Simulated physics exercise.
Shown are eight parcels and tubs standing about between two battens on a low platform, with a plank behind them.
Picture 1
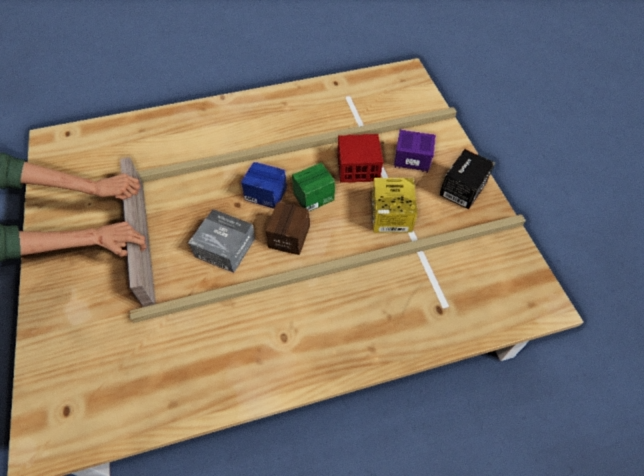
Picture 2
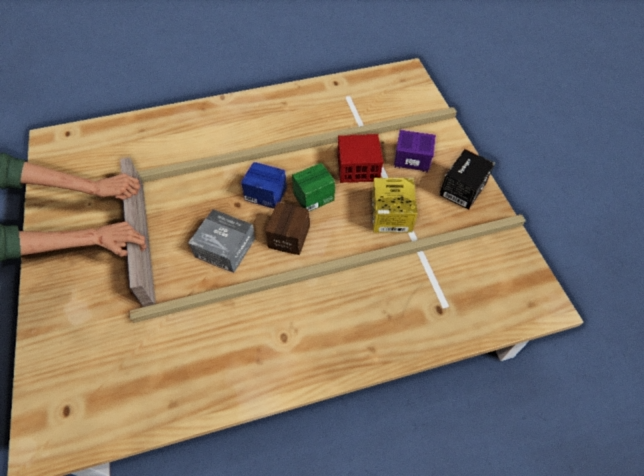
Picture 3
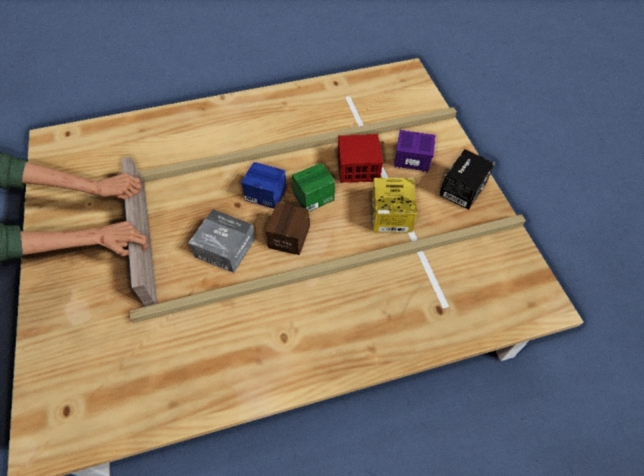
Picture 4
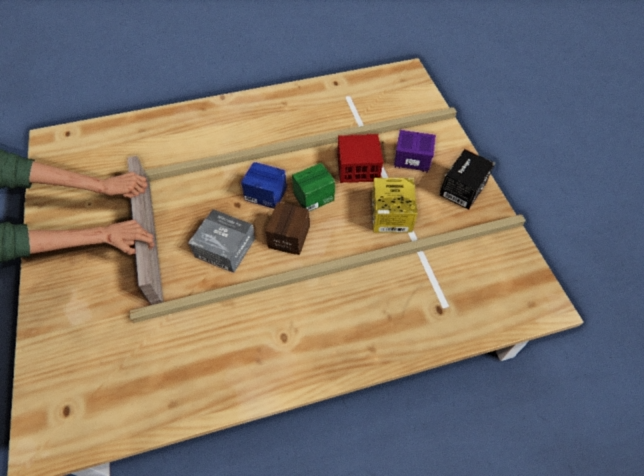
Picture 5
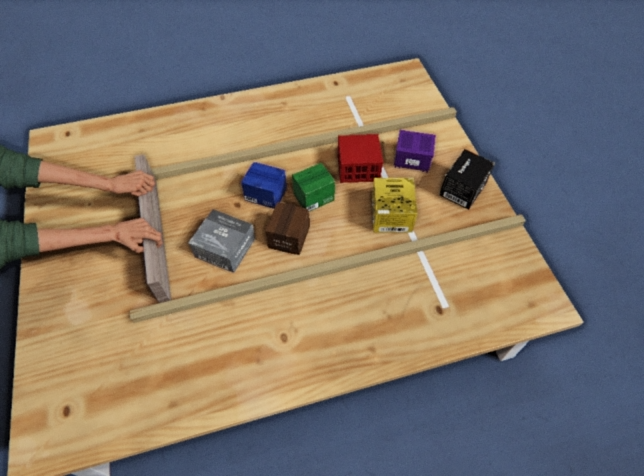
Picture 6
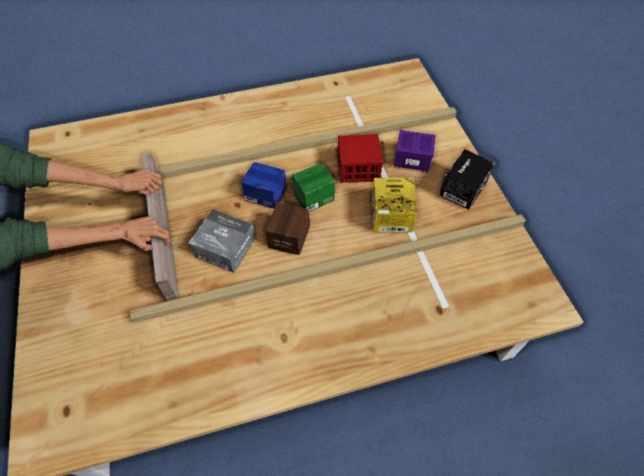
A plank held upright by two hands rests at the left of a wooden platform, then slides a short way right between two battens toward eight coloured boxes, which stay still, the grey one nearest it.
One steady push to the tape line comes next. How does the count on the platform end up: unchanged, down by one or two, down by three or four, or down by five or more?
Looks to me like the count going over is a one or a two.
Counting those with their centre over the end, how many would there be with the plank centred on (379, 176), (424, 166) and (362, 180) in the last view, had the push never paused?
Respectively 2, 4 and 1.
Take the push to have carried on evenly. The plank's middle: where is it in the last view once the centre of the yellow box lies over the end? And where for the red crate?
I'd say about (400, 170) for the first one and about (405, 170) for the second.
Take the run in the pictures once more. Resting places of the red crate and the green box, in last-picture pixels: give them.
The red crate ends up near (454, 131), and the green box near (429, 151).
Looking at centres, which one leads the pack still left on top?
The yellow box is the one.
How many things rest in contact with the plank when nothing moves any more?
It touches 2.
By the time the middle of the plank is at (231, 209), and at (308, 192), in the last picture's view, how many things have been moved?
So 2, and at the other place 7.
A little later, none off yet; black box at rest near (467, 179); purple tote at rest near (414, 151); yellow box at rest near (393, 206).
When it is over, the number that fall off is one or two; down, purple tote and black box.
